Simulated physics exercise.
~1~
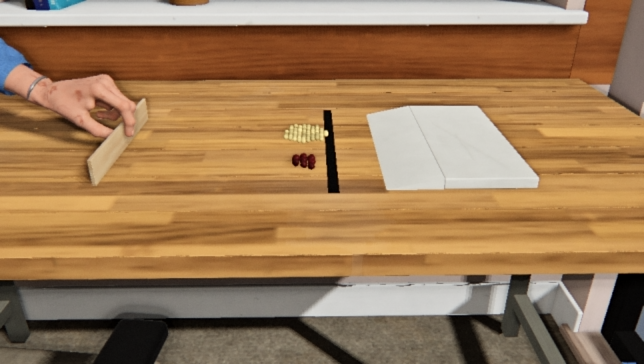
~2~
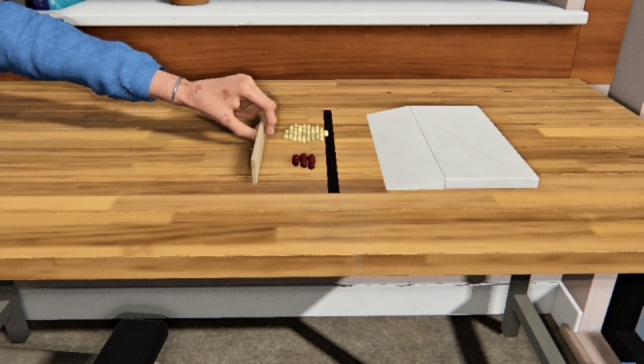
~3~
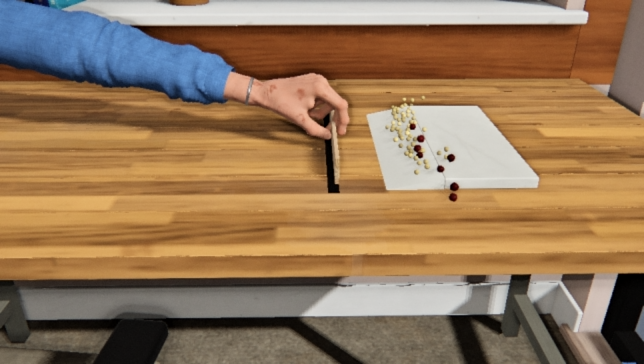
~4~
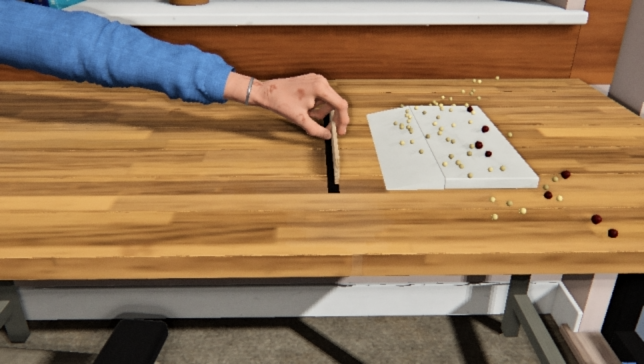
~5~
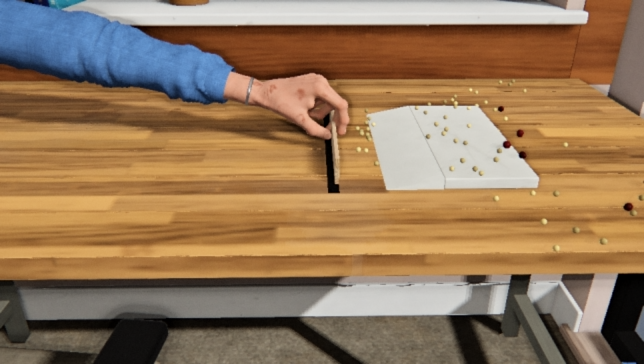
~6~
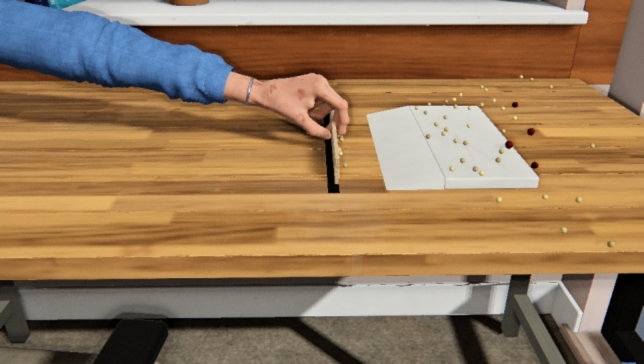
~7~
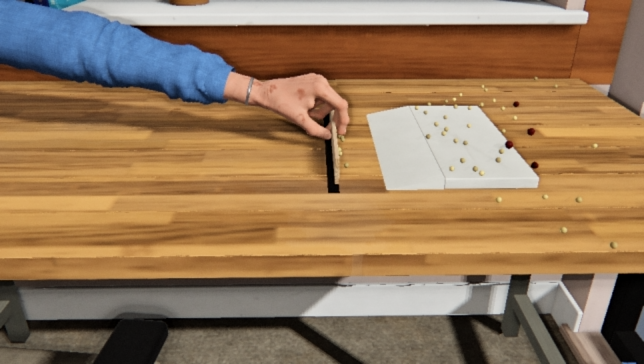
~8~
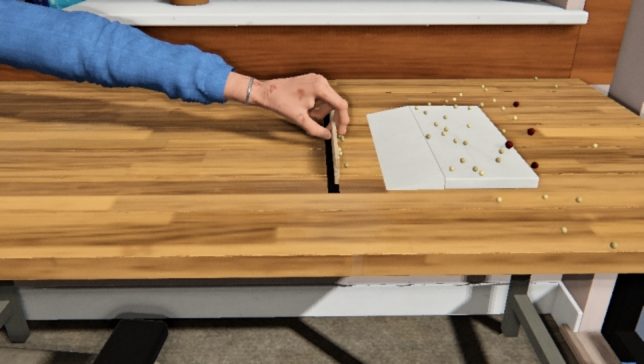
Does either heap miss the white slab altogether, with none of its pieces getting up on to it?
No, neither heap misses it altogether. At least some of the dark red pieces and some of the pale yellow pieces get up on to the slab.
